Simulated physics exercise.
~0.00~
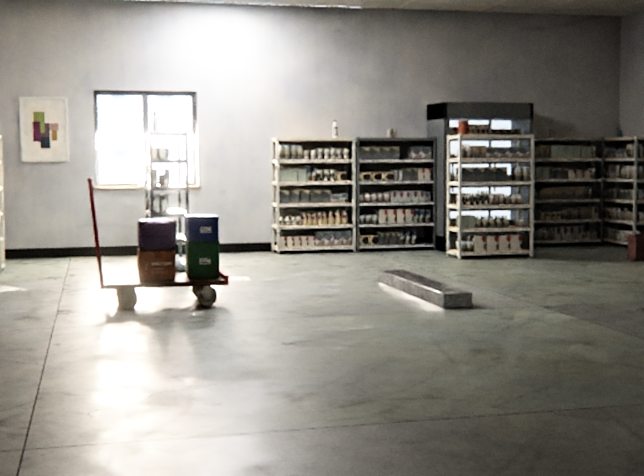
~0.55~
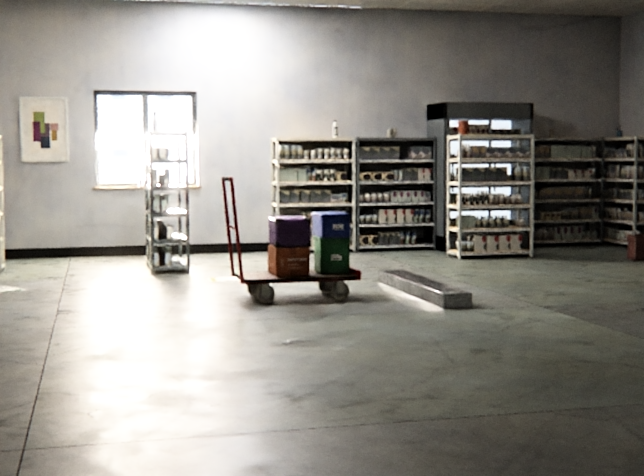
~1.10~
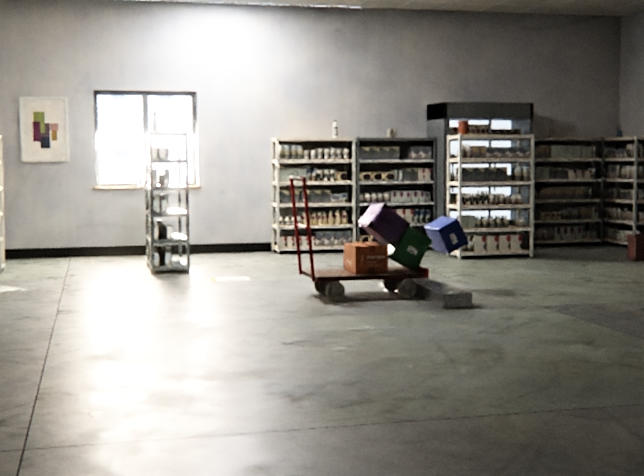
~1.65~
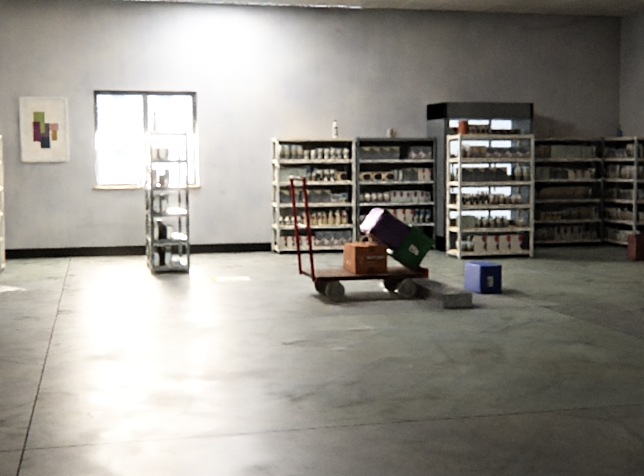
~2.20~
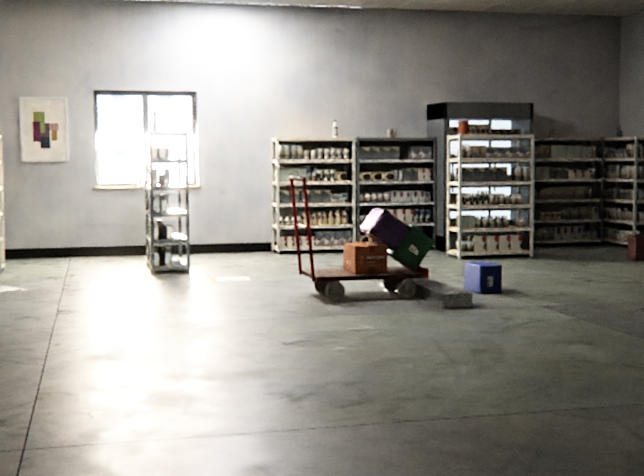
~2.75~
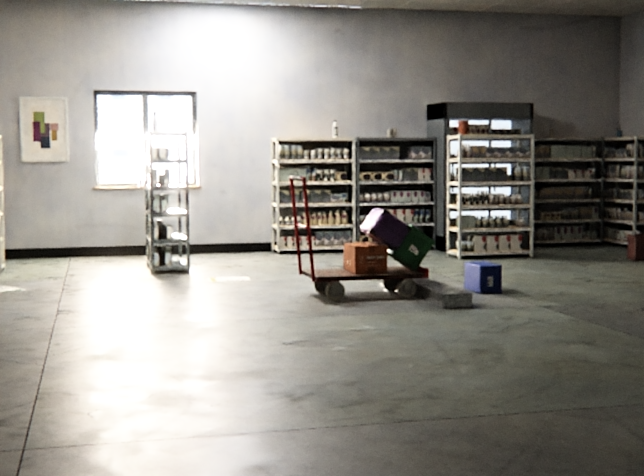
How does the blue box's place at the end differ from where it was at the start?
At the start the blue box rides on top of the green one on the trolley at the left. By the end it rests on the floor farther right, just past the kerb.
Red trolley rolling right and stopping at a kerb, the blue box tumbling off beyond it as three stay aboard, two tilted.
